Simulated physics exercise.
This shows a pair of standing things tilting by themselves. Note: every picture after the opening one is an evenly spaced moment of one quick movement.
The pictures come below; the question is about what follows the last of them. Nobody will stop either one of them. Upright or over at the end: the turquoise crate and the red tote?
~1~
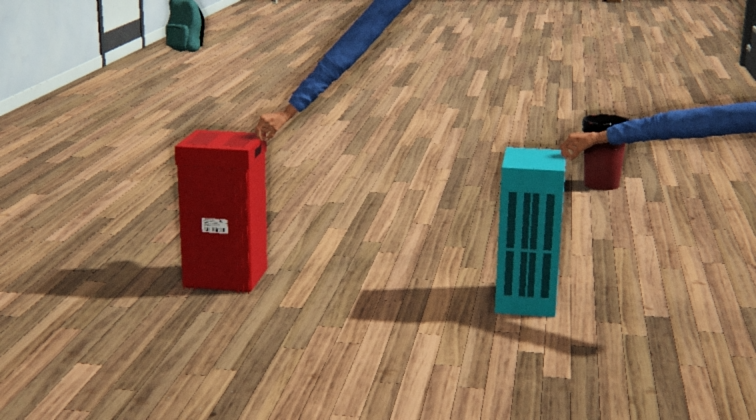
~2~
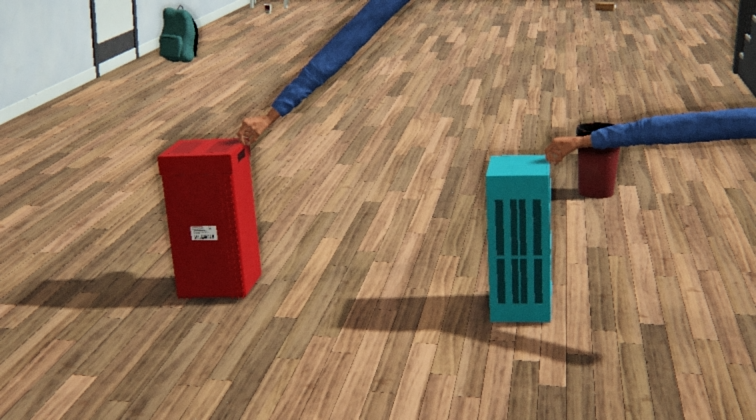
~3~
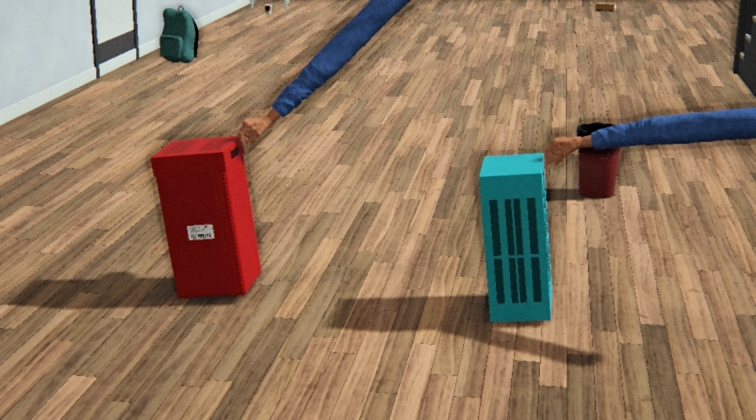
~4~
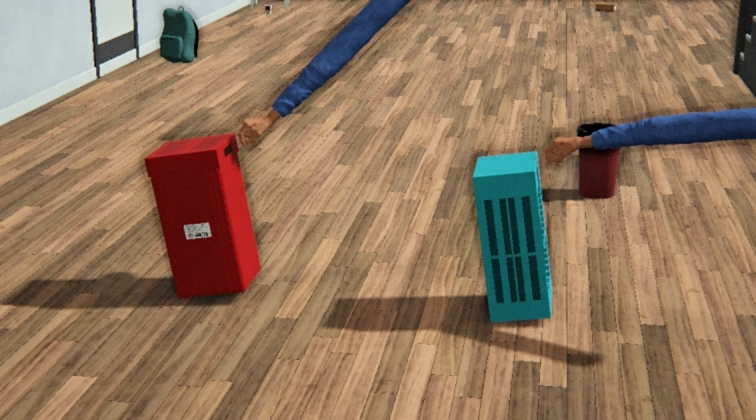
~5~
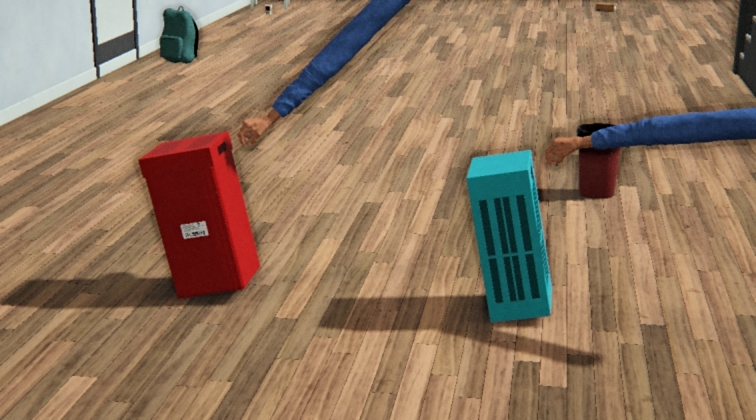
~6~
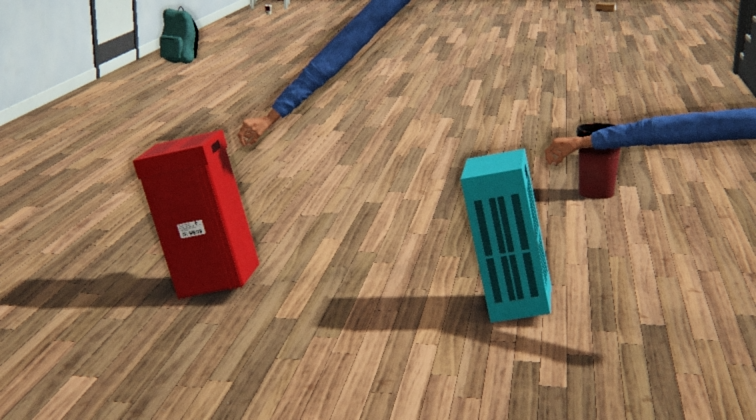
What happens is that the turquoise crate capsizes and the red tote capsizes.
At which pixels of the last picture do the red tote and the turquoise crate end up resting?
Final spots: Red tote at (111, 250), turquoise crate at (417, 276).
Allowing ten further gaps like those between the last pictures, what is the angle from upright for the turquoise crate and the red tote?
30° and 35°.
Then, 0.16 s after the last picture, turquoise crate 28° off upright near (486, 233); red tote 29° off upright near (179, 212).
Then, 0.36 s after the last picture, turquoise crate 53° off upright near (454, 242); red tote 49° off upright near (153, 216).
Then, 0.48 s after the last picture, turquoise crate 79° off upright near (427, 264); red tote 69° off upright near (131, 229).
At rest, the turquoise crate topples, near (417, 276); the red tote topples, near (111, 250).
